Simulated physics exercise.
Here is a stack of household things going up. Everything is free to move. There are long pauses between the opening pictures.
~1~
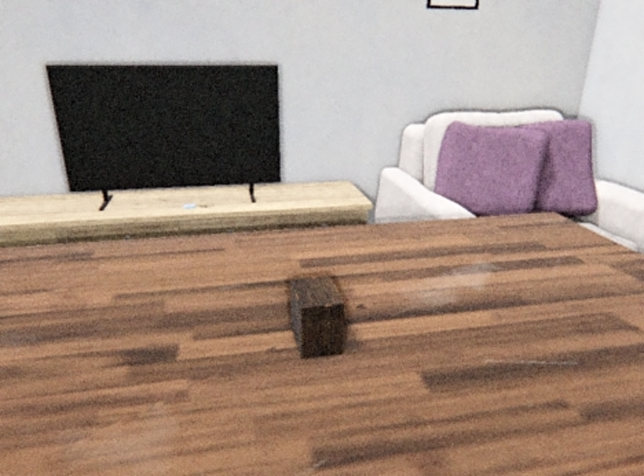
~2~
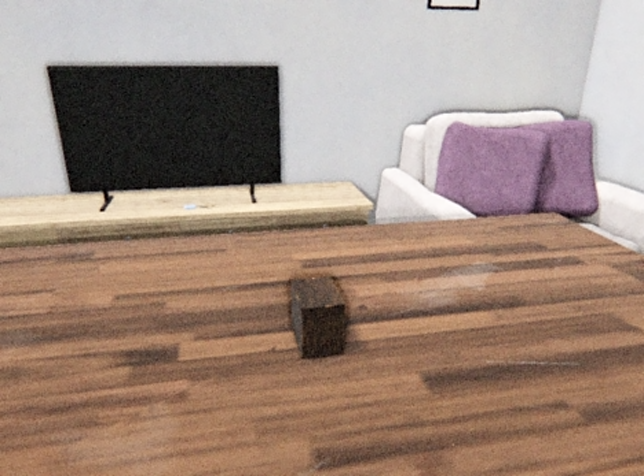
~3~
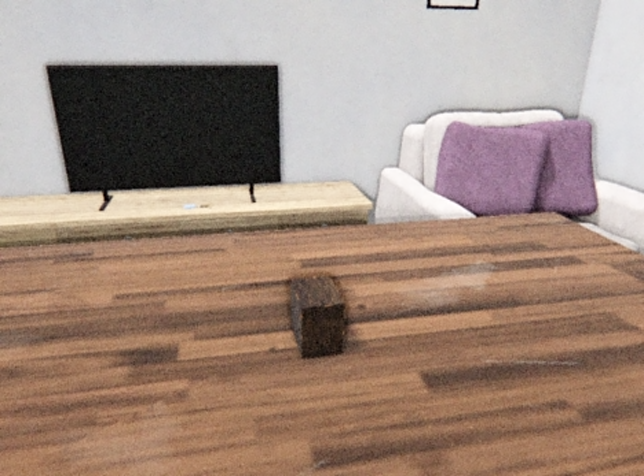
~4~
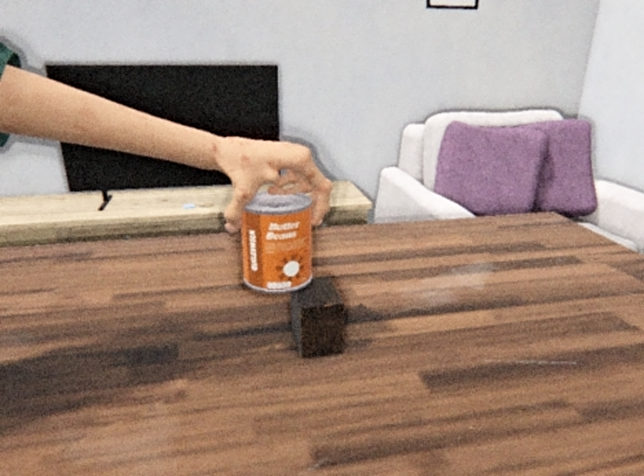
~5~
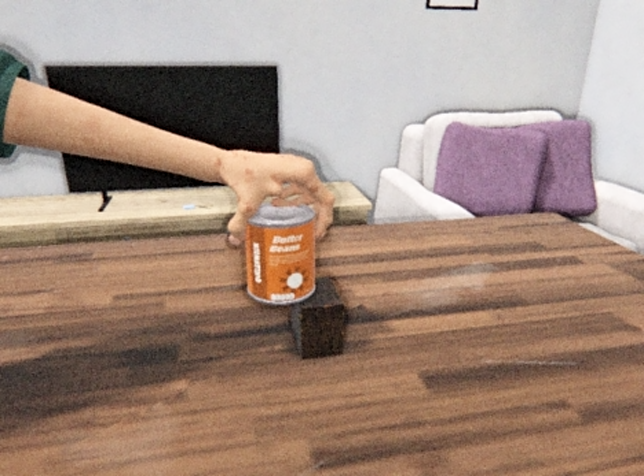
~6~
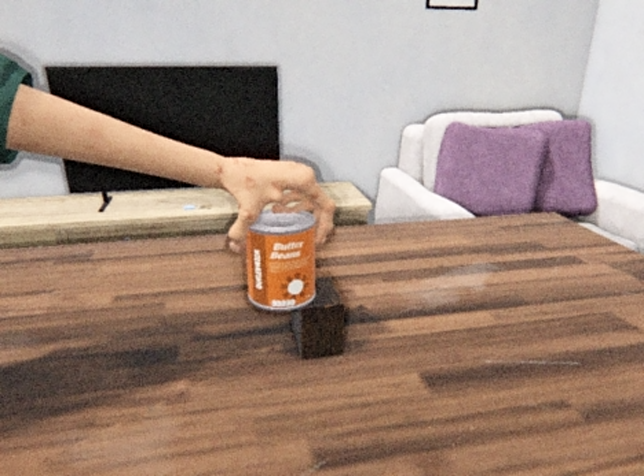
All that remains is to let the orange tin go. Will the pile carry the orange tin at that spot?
Outcome: The pile gives way.
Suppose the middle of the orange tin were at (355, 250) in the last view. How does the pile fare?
Then it gives way.
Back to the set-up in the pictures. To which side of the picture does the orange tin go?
It goes to the left.
Then, 0.30 s on from there, orange tin now fallen.
Then, 0.40 s on from there, things are still on the move.
Then, 1.90 s on from there, nothing new.
In the end, fallen, orange tin; black block unmoved. At the end, from the last picture's camera, orange tin near (215, 325). The pile loses its balance.
